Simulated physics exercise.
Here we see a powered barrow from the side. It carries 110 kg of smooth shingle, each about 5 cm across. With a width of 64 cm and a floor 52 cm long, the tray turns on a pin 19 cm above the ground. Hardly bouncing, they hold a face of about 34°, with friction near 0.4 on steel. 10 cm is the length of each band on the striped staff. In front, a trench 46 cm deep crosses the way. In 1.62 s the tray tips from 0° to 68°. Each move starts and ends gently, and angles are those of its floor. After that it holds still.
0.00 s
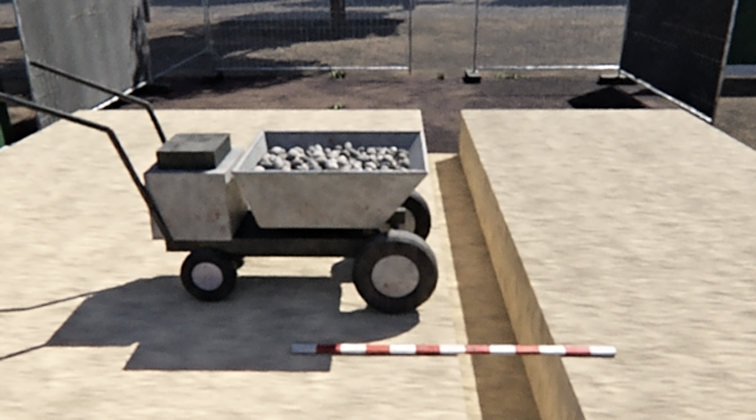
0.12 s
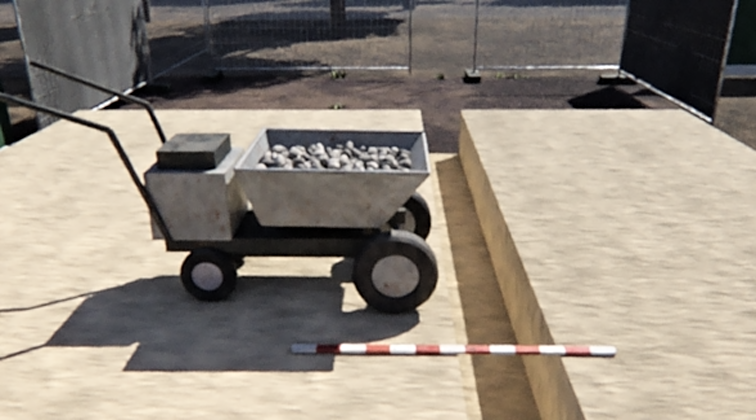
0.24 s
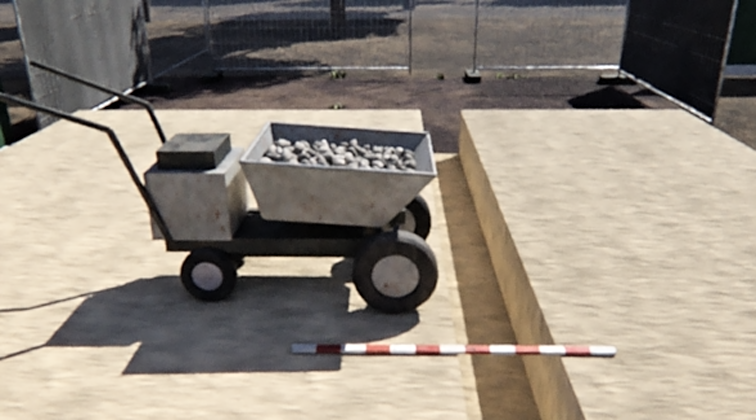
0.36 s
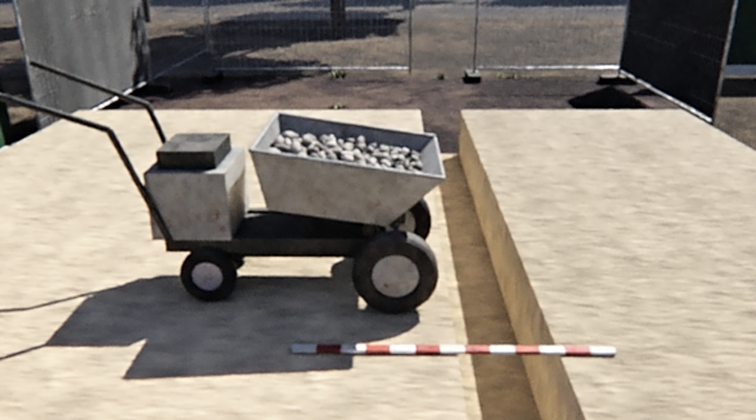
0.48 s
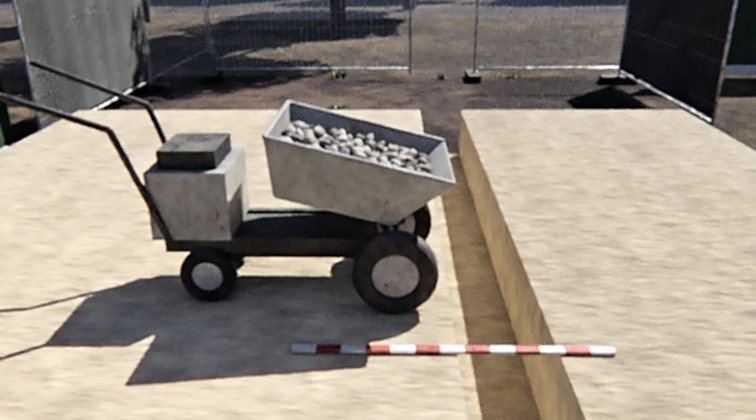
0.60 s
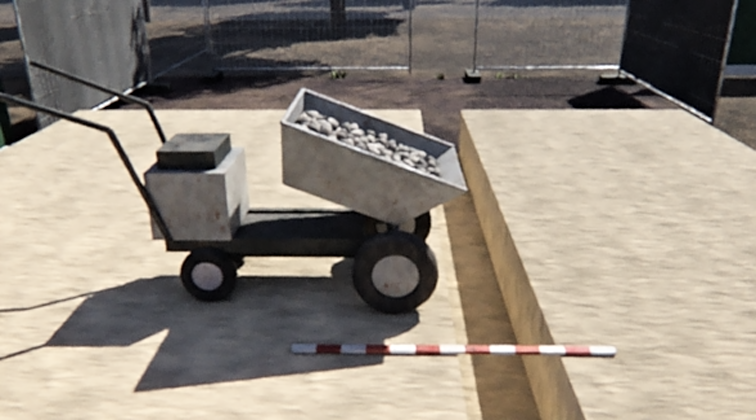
The grey tray of grey stones on a barrow tilts steadily down to the right.
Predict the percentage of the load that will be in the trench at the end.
Predicted: Roughly 53 %.
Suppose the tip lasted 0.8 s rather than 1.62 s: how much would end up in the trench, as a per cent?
I'd put it at some 40 in a hundred.
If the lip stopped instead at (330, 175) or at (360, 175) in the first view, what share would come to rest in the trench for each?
The first gives about 90 percent and the second about 100 percent.
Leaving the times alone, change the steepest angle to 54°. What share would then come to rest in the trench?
Some 45 in a hundred, I'd say.
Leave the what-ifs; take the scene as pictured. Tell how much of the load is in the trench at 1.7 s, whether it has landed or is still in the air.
20 per cent or so by then.
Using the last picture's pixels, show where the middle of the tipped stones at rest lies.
Their middle lands near (520, 342).
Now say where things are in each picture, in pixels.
Lip at (428, 173), floor tilted 0°, highest stones at (326, 157), in the first frame.
Lip at (430, 174), floor tilted 1°, highest stones at (319, 155); the stones move at 0.1 m/s on average, in the second frame.
Lip at (436, 176), floor tilted 4°, highest stones at (306, 151); the stones move at 0.3 m/s on average, in the third frame.
Lip at (444, 179), floor tilted 9°, highest stones at (295, 143); the stones move at 0.4 m/s on average, in the fourth frame.
Lip at (455, 184), floor tilted 14°, highest stones at (295, 131); the stones move at 0.4 m/s on average, in the fifth frame.
Lip at (466, 191), floor tilted 21°, highest stones at (308, 120); the stones move at 0.5 m/s on average, in the sixth frame.
After 1.2 s the floor is at 58°; 98 % in the tray, 2 % in the trench; the foremost stones are at (521, 238).
After 1.7 s the floor is at 68°; 48 % in the tray, 20 % in the trench, 32 % past the trench; the foremost stones are at (635, 284).
After 2.1 s the floor is at 68°; 22 % in the tray, 32 % in the trench, 46 % past the trench; the foremost stones are at (696, 278).
After 4.0 s the floor is at 68°; 0 % in the tray, 53 % in the trench, 47 % past the trench; the foremost stones are at (741, 279).
